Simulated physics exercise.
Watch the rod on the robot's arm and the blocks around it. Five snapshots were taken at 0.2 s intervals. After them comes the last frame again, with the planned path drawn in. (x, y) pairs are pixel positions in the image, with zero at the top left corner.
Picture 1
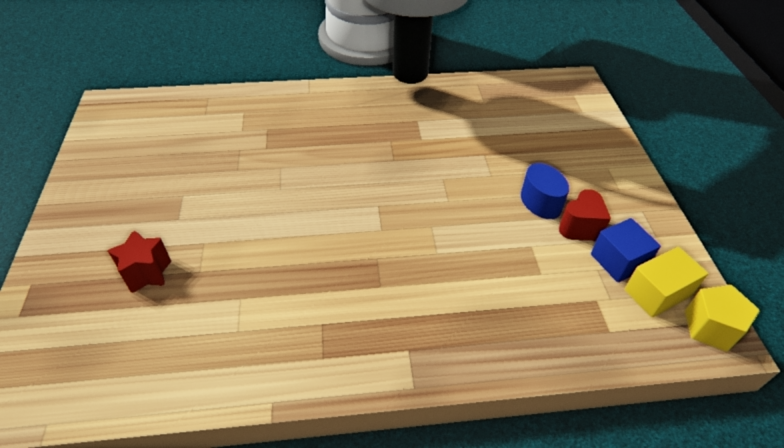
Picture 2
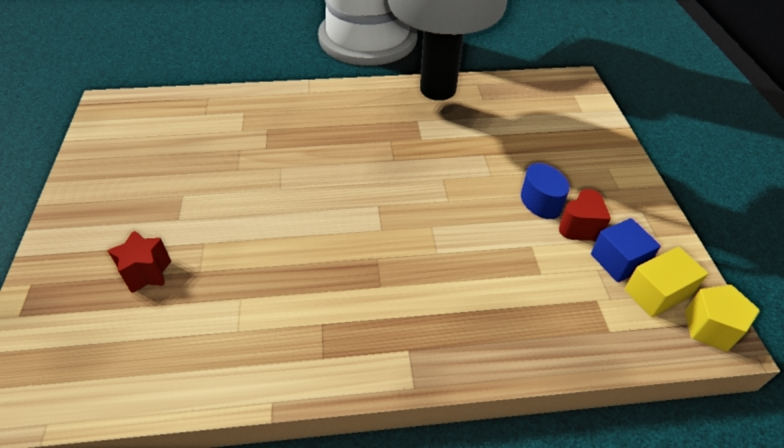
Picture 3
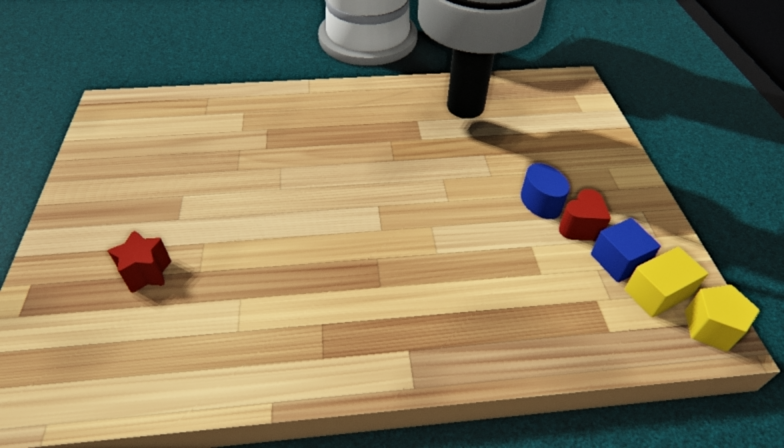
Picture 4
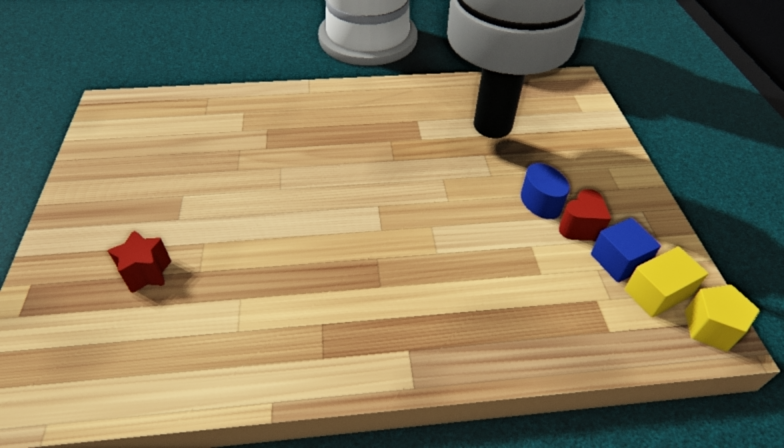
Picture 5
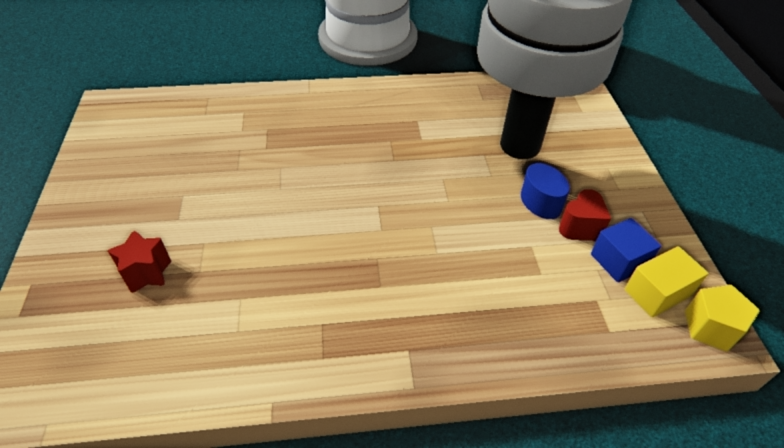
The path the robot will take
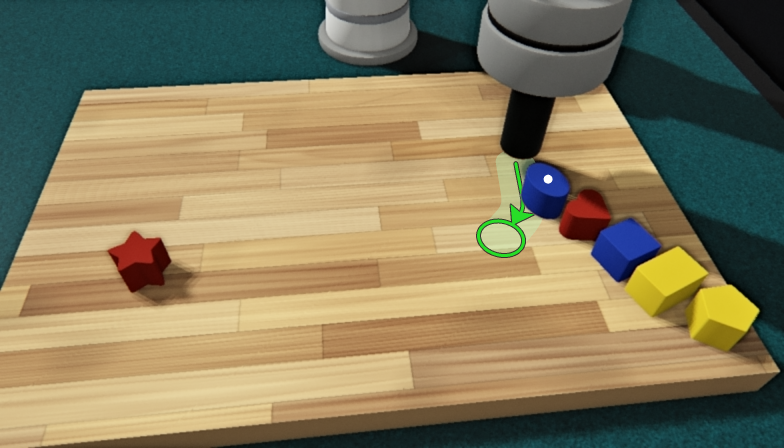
A robot arm with a black rod moved steadily right and nearer over a wooden board, coming close to the blue block in a slanted row, while all the blocks and a red star stayed still.
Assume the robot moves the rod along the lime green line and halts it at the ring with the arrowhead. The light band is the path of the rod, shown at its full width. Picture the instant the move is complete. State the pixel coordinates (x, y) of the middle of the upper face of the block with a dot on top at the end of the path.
My prediction: (565, 221).
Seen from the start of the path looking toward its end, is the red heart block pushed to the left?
Final answer: Yes.
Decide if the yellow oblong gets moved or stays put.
The yellow oblong is left alone.
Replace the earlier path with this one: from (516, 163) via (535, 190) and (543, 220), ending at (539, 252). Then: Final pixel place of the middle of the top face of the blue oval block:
Pixel (582, 264).
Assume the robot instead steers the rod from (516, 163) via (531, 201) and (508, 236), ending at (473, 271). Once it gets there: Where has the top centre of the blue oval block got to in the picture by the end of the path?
The spot you're after is about (561, 232) in the image.
The line goes from (516, 163) over (521, 188) and (520, 215) to (501, 238); the dot is on the blue oval block.
The first path, step by step. One third of the way, rod at (525, 173); blue oval block at (556, 195); red heart block at (595, 210), turned 25° anticlockwise.
Two thirds of the way, rod at (525, 199); blue oval block at (566, 217), turned 45° anticlockwise; red heart block at (609, 218), turned 45° anticlockwise; blue square at (641, 244).
At the end, rod at (505, 222); blue oval block at (565, 221), turned 60° anticlockwise; red heart block at (609, 218), turned 45° anticlockwise; blue square at (641, 244); yellow oblong unmoved.
